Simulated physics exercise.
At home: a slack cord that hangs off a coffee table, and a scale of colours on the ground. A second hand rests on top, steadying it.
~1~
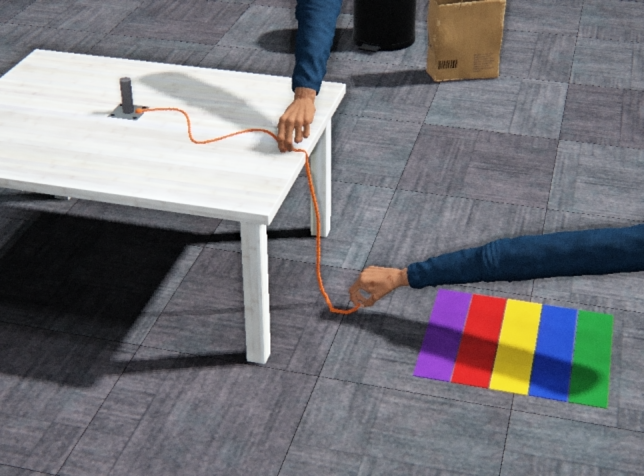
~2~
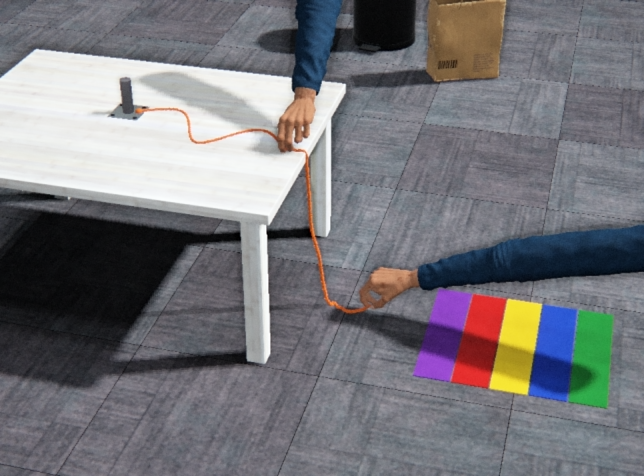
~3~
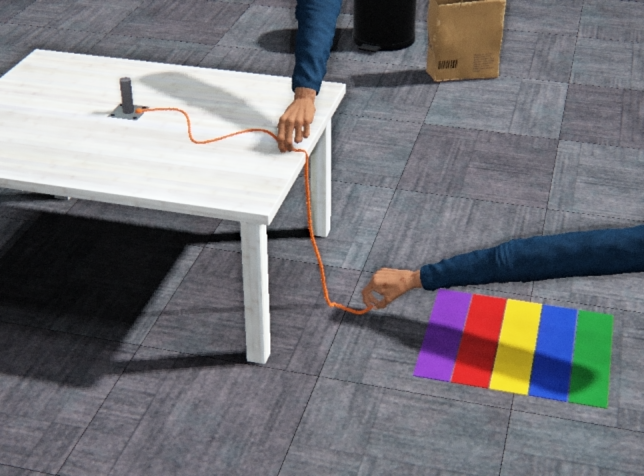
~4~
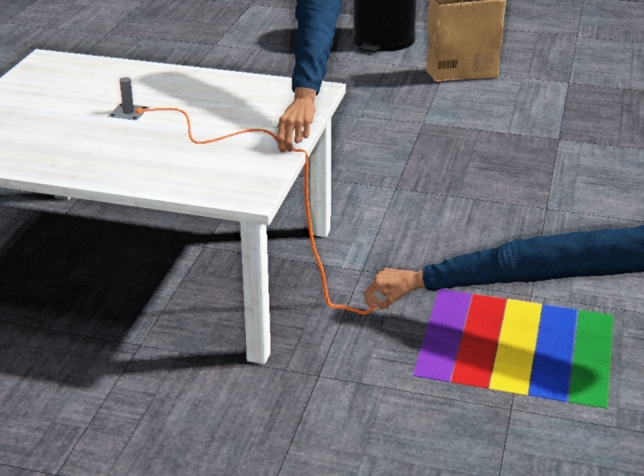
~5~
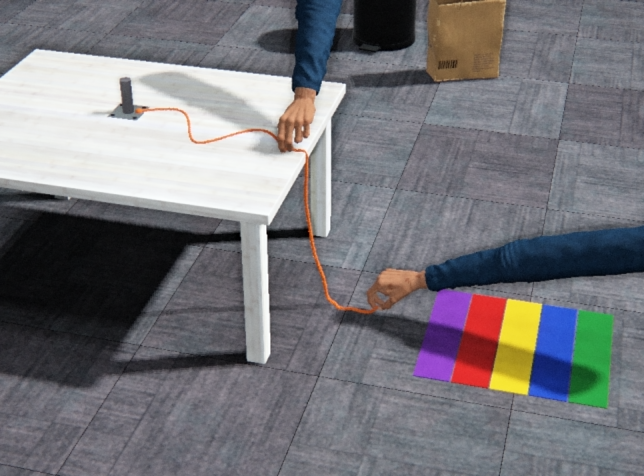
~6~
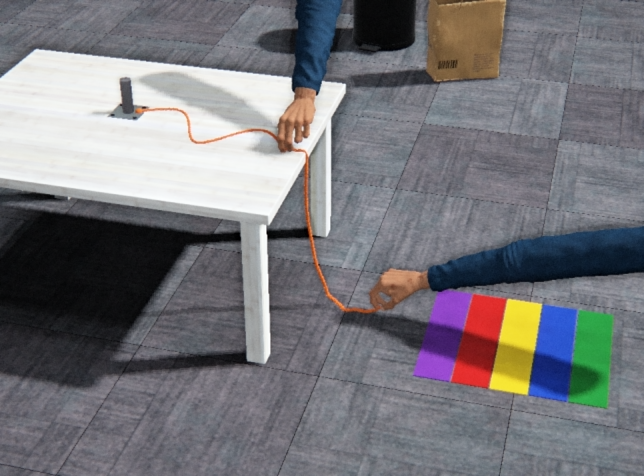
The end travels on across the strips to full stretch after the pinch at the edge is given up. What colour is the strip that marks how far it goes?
That strip is blue.
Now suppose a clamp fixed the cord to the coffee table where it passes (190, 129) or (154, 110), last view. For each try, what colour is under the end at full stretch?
It ends on yellow the first time and on blue the second time.
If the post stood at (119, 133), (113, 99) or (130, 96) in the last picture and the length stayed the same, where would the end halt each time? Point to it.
Try by try: (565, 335), (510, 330) and (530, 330).
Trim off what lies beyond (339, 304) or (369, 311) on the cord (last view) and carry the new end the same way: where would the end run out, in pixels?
In turn, (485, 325) for the first and (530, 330) for the second.
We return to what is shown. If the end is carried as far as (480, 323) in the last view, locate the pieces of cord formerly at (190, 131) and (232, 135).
Point one: (219, 130); point two: (277, 142).
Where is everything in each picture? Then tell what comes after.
The first picture shows end (360, 304); purple (436, 362); red (473, 368); yellow (511, 374); blue (550, 381); green (590, 387).
The second picture shows end (370, 305); cord through (171, 109) (192, 140) (263, 131) (306, 164) (312, 229) (325, 292).
The third picture shows end (373, 306).
The fourth picture shows end (375, 306); cord through (171, 109) (192, 140) (263, 131) (306, 164) (310, 228) (325, 292).
The fifth picture shows end (377, 307).
The sixth picture shows end (380, 307); cord through (171, 109) (192, 140) (263, 131) (306, 164) (309, 228) (327, 291).
Soon after, end near (480, 323); over red.
After that, end near (527, 330); over yellow.
At the stop, end near (555, 334); over blue. The blue one.
